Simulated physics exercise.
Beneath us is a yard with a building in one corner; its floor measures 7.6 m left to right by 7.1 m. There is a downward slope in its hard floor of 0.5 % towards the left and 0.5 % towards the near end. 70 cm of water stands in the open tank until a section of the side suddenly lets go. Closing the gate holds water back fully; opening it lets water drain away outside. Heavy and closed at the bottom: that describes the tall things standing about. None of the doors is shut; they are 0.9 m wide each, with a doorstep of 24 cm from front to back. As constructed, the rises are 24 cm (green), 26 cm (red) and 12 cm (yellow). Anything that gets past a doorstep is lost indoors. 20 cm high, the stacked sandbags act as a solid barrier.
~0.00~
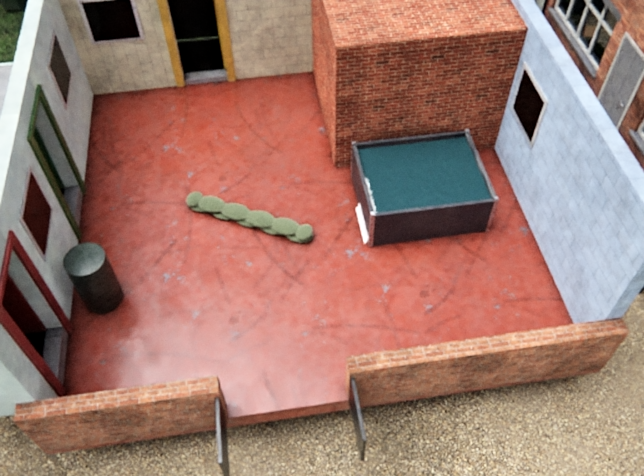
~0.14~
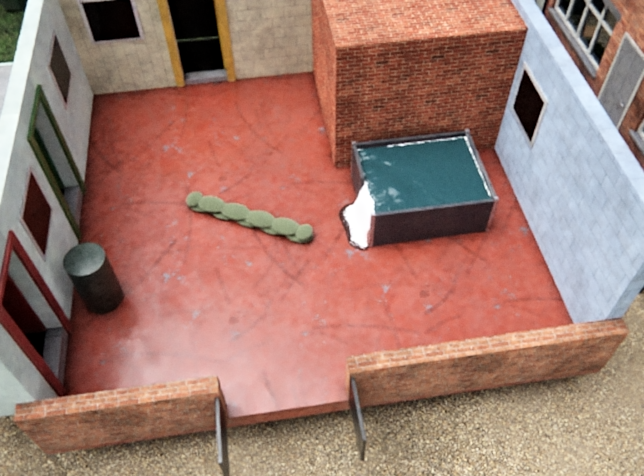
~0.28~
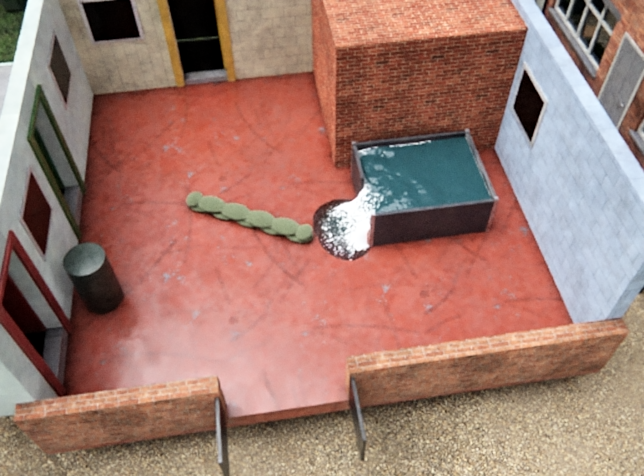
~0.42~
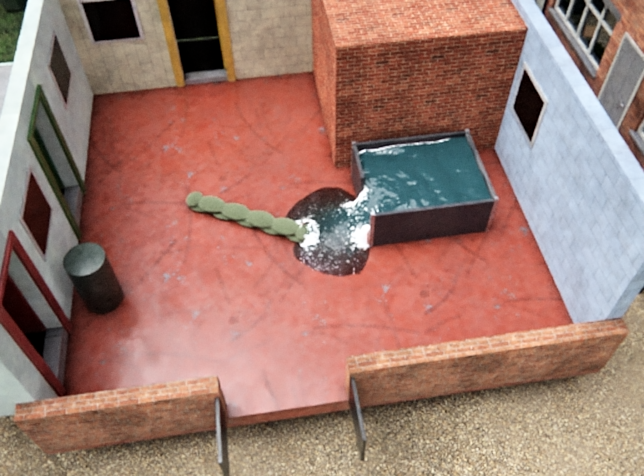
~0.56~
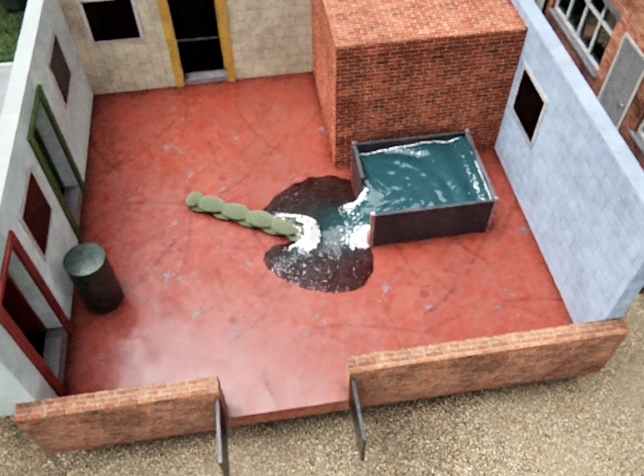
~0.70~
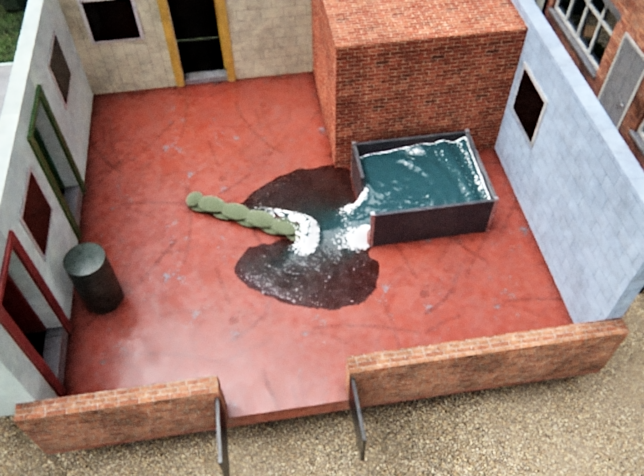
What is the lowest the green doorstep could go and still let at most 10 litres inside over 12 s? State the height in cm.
About 7 cm.
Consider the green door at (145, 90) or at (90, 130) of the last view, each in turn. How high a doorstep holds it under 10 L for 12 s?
About 10.0 cm, then about 10.0 cm.
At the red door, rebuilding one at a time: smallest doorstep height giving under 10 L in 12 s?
For the red door, about 15 cm.
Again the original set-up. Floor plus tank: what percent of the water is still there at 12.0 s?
About 84 in every hundred.
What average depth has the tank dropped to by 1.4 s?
On average, around 47 cm.
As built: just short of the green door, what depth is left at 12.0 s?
Some 7.0 centimetres.
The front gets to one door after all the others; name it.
That would be the green door, last of all.
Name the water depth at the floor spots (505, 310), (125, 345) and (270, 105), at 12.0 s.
Close to 0, 6 and 5 cm deep.
After 1.4 s water covers 25 % of the floor, deepest (36 cm) near (358, 231); it has not reached the green door.
After 3.0 s water covers 55 % of the floor, deepest (28 cm) near (74, 424); it has not reached the green door.
After 12.0 s water covers 75 % of the floor, deepest (10 cm) near (60, 426); 7 cm at the green door, 0 litres in over its 24 cm doorstep.
At the green door as built, the water arrived by 3.5 s and peaked near 11 cm at 6.8 s.
With a doorstep of 6.5 cm, 13 litres would have come in within the 12 s; with 7.5 cm, 7 litres. So under 10 litres takes about 7 cm.
